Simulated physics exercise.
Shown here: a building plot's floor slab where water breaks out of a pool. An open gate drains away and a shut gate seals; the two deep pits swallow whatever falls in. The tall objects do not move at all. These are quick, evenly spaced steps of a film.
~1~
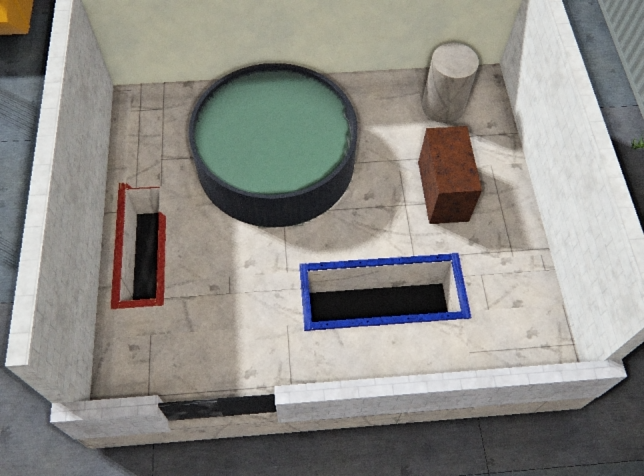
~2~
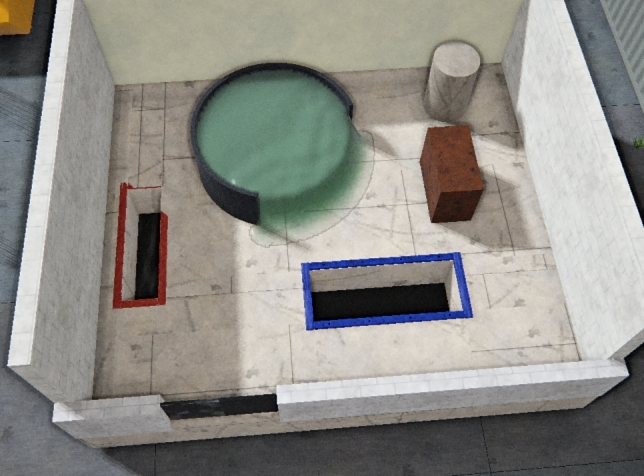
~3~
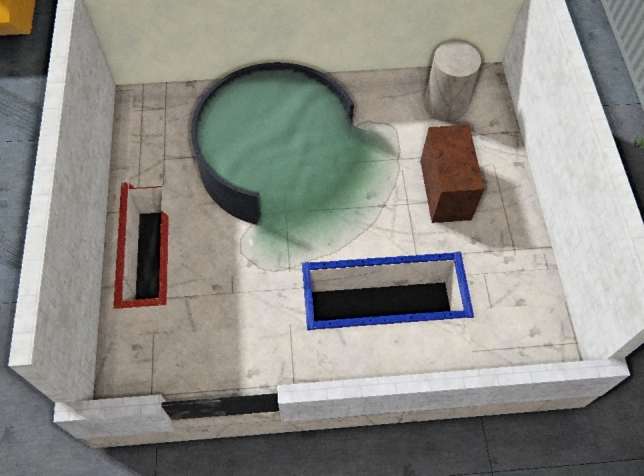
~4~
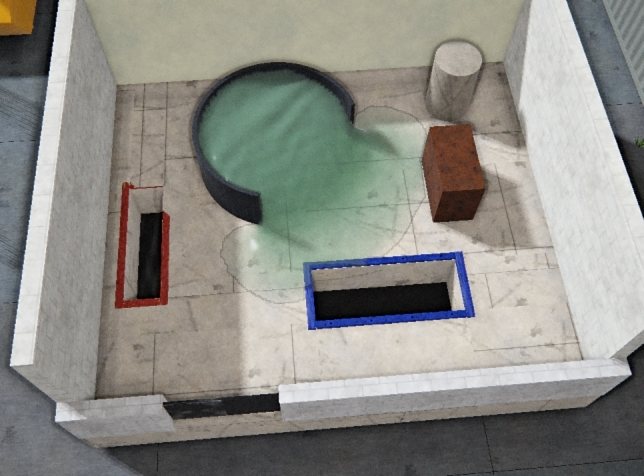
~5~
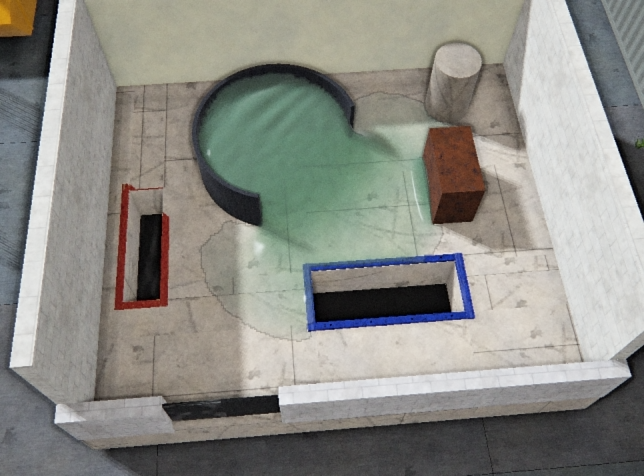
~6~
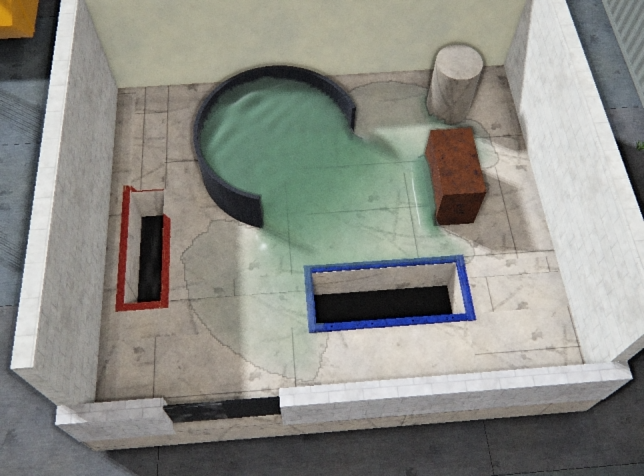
Green water pouring from a gap in a round dark-walled pool, spreading across a pale slab to a reddish-brown block and blue-edged opening.
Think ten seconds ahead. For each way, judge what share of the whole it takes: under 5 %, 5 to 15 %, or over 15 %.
The gate will receive a cut falling short of five per cent, the blue pit will receive a cut exceeding fifteen per cent, the red pit will receive a cut lying in the five-to-fifteen per cent band.
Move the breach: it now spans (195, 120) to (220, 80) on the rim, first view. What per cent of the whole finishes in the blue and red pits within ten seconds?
Lab note - share by pit: Blue 0 %, red 40 %.
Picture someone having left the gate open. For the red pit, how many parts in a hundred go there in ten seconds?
Red 2 %.
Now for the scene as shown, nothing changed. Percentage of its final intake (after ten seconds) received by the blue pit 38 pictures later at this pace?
The figure is near 95 per cent.
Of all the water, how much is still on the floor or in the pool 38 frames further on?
That works out to about 48 per cent.
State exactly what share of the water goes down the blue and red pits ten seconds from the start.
Estimates: 52 % and 8 %.
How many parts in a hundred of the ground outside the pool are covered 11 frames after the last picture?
My estimate is roughly 50 percent.
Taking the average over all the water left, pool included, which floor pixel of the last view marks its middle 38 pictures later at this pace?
Near (354, 220) in the last view.
A moment on, water covers 40 % of the floor; the gate 0 %, the blue pit 14 %, the red pit 0 %.
Next, water covers 50 % of the floor; the gate 0 %, the blue pit 30 %, the red pit 0 %.
Then, water covers 70 % of the floor; the gate 0 %, the blue pit 42 %, the red pit 0 %.
Later, water covers 85 % of the floor; the gate 0 %, the blue pit 50 %, the red pit 3 %.
In the end, water covers 95 % of the floor; the gate 0 %, the blue pit 52 %, the red pit 7 %.
